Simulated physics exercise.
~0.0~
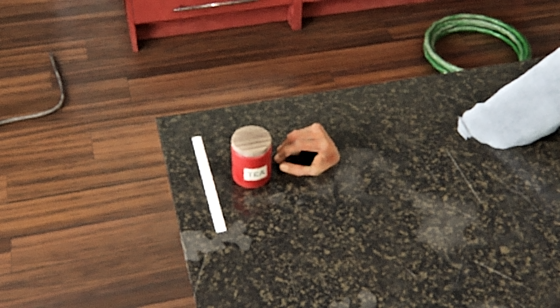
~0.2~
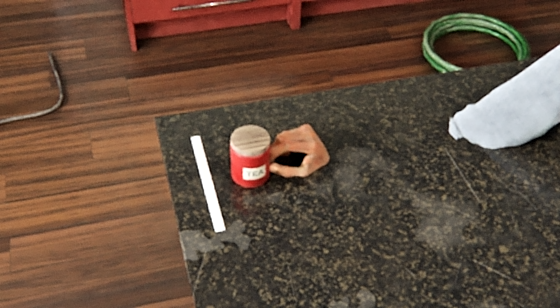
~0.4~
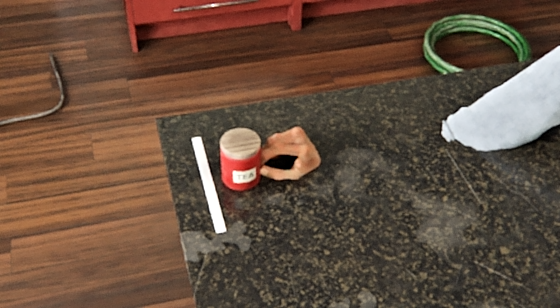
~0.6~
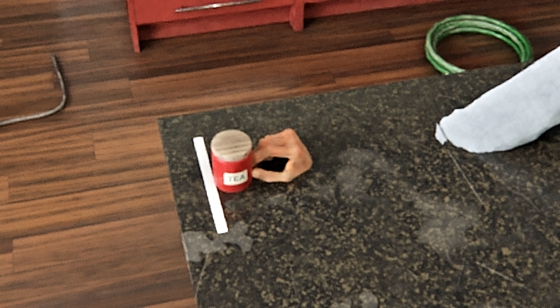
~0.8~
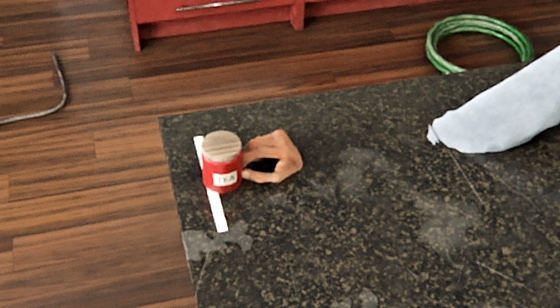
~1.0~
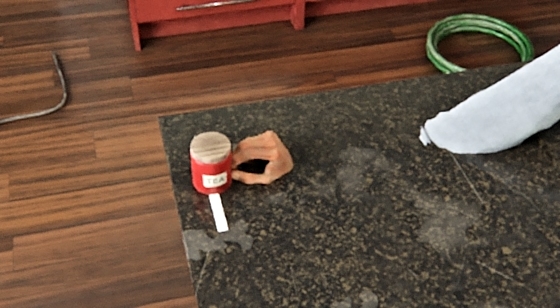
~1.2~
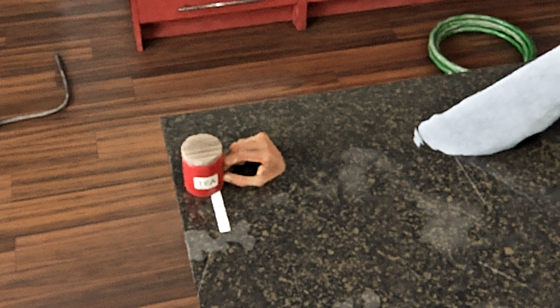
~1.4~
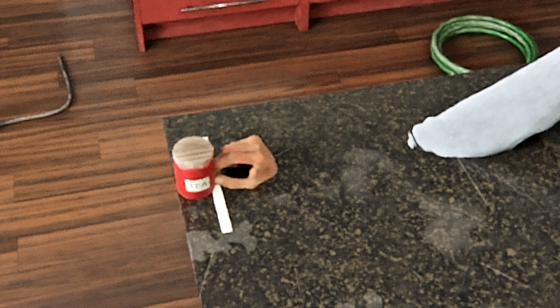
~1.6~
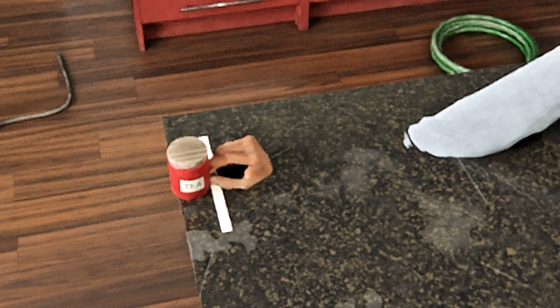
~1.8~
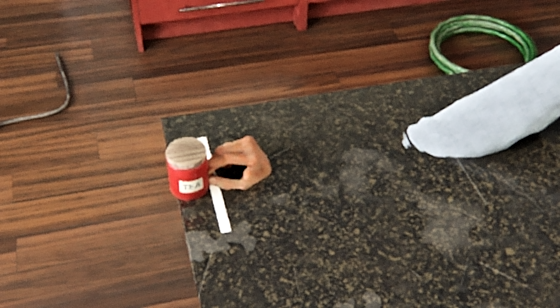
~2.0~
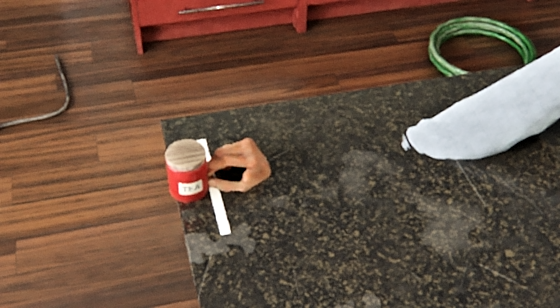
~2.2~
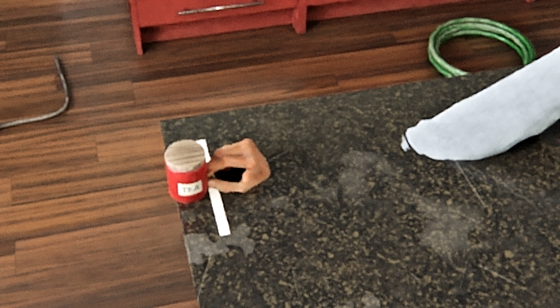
A hand slowly pushed a red jar with a pale lid left across a dark speckled tabletop, moving it over a strip of white tape toward the edge, then stopped with the jar still upright at the table's end.
